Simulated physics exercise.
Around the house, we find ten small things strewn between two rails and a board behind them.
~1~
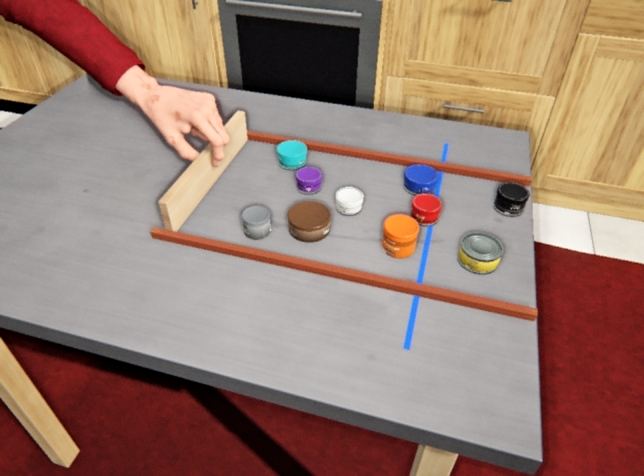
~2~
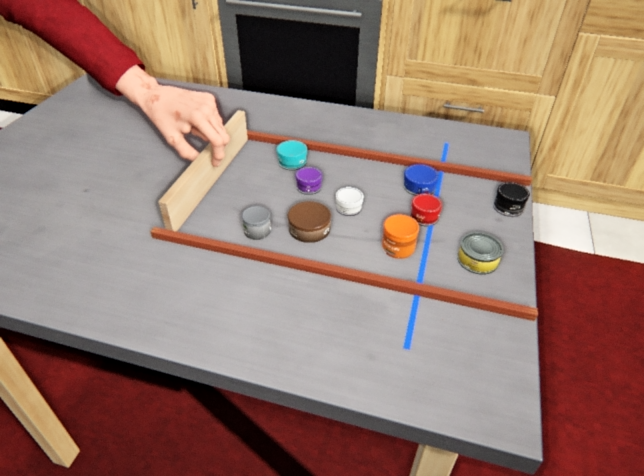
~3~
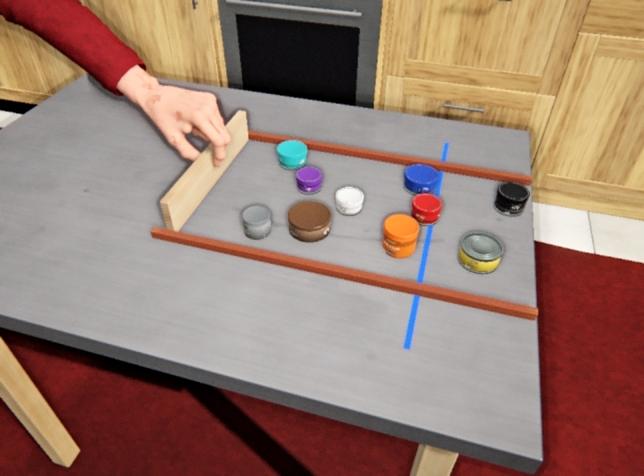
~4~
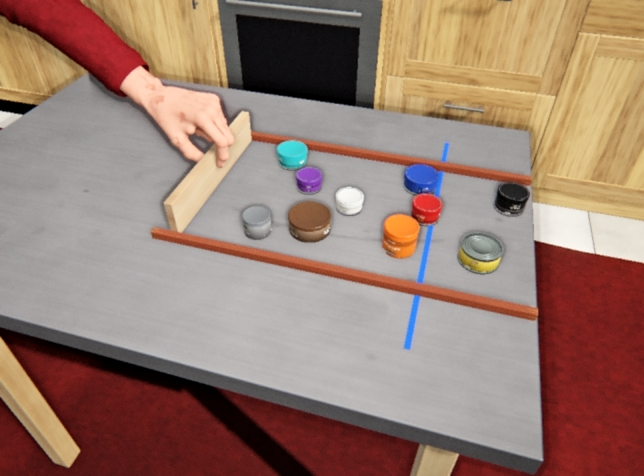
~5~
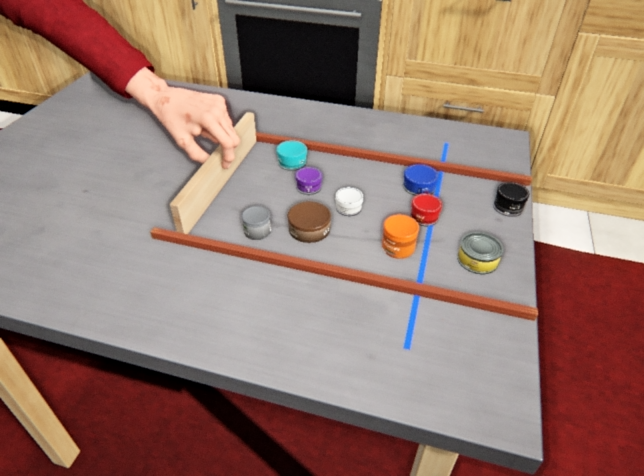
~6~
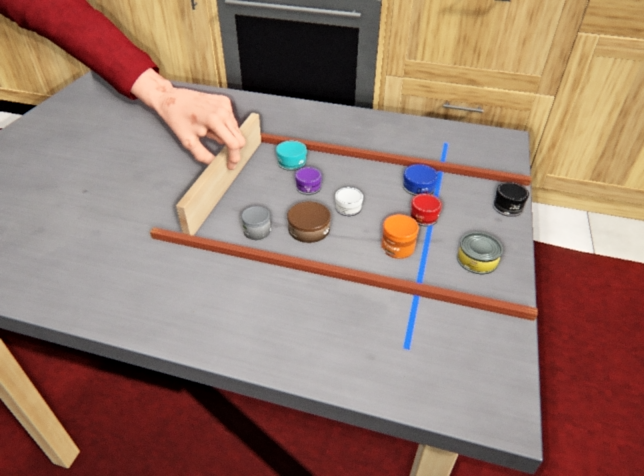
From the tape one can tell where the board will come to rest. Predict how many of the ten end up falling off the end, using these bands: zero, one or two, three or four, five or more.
Looks like the tally of pieces that topple off is zero there.
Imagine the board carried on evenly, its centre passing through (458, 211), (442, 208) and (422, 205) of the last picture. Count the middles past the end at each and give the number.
Respectively 1, 0 and 0.
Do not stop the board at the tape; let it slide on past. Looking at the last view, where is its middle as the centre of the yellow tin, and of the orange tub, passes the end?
The middle is at (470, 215) when it's the yellow tin, and at (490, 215) when it's the orange tub.
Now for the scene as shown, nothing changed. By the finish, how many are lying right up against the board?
Count recorded: 5.
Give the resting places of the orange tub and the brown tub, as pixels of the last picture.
Looks like one lands around (477, 266), and the other around (449, 245).
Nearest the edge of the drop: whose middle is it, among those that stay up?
That one is the black pot.
Soon after, none off yet; black pot at rest near (510, 199); yellow tin at rest near (479, 253); red tin at rest near (425, 210).
At rest, the number that fall off is zero.
